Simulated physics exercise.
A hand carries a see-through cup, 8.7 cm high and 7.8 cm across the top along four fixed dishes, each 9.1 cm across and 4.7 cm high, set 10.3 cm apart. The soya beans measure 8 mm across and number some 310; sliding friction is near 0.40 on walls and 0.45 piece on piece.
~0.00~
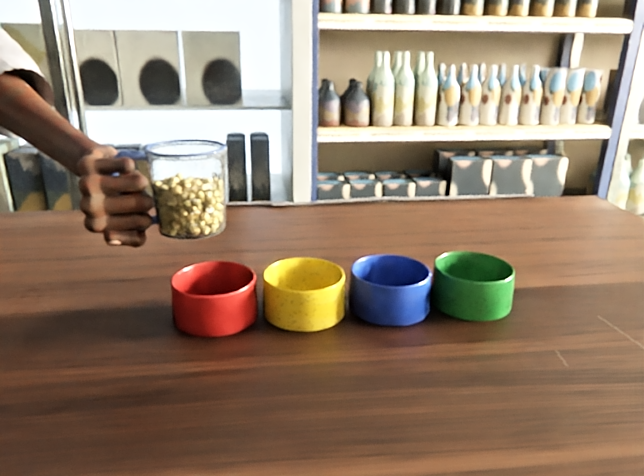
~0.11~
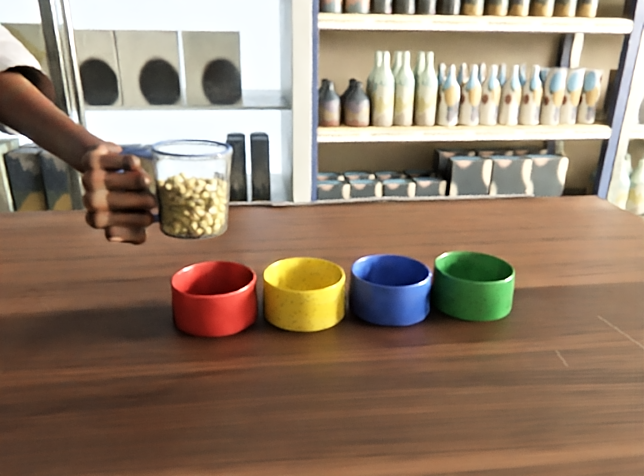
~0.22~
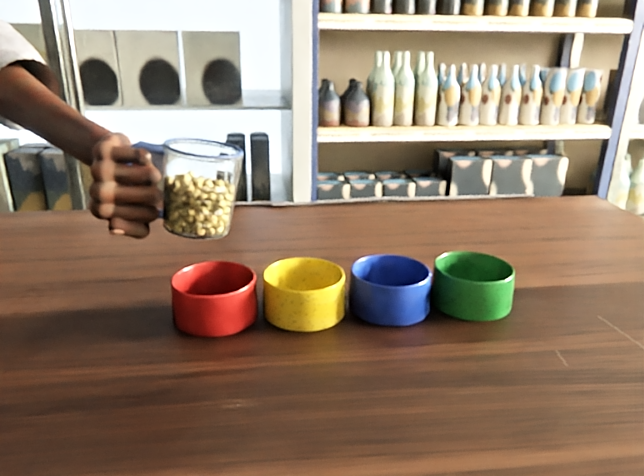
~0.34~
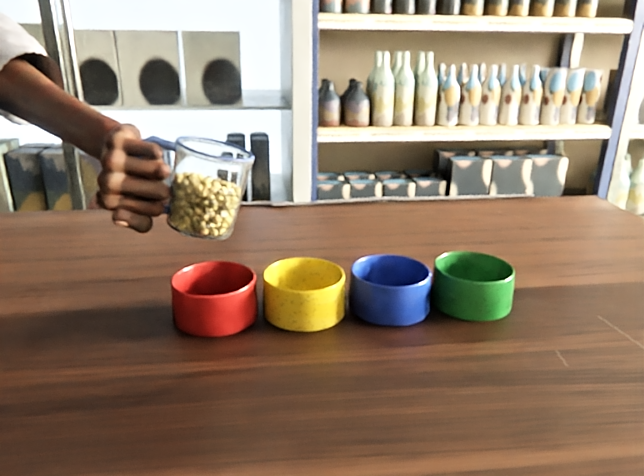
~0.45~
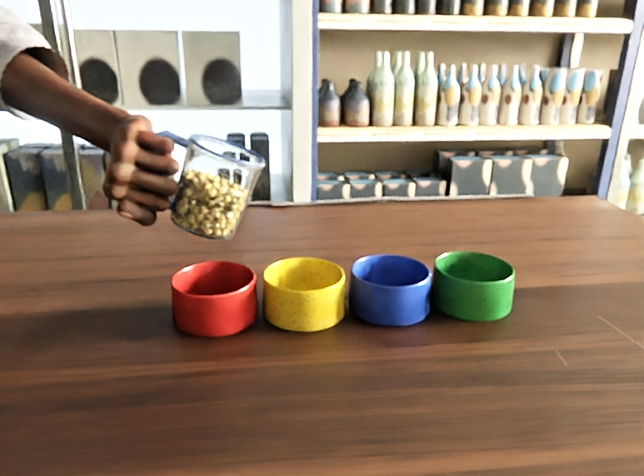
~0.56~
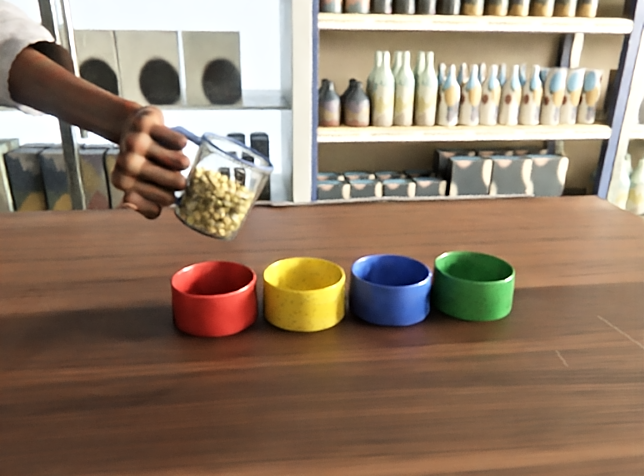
Hand moving a clear cup of soya beans slightly right and gradually tilting it rightward above red, yellow, blue and green dishes.
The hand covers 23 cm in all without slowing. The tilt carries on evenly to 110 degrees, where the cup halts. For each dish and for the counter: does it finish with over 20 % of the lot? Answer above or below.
Red: Below, blue: Above, green: Below, yellow: Below, counter: Below.
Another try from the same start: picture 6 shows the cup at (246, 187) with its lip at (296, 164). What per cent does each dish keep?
Red 0; blue 0; green 100; yellow 0.
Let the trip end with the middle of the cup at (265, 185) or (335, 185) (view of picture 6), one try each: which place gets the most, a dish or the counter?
Most goes to: Yellow, then blue.
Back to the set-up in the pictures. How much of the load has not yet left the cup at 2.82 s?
Roughly 0 per cent.
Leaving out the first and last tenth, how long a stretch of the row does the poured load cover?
Roughly 5 cm.
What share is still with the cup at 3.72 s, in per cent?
About 0 per cent.
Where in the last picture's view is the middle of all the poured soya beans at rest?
Near (395, 288).
After 1.92 s, tilt 98 degrees; cup holds 90 %, blue 5 %.
Then, at 2.82 s, tilt 110 degrees; cup holds 0 %, blue 100 %.
Then, at 3.72 s, tilt 110 degrees; cup holds 0 %, blue 100 %.
By 4.0 s all is still; red 0 %, blue 100 %, green 0 %, yellow 0 %, counter 0 %.
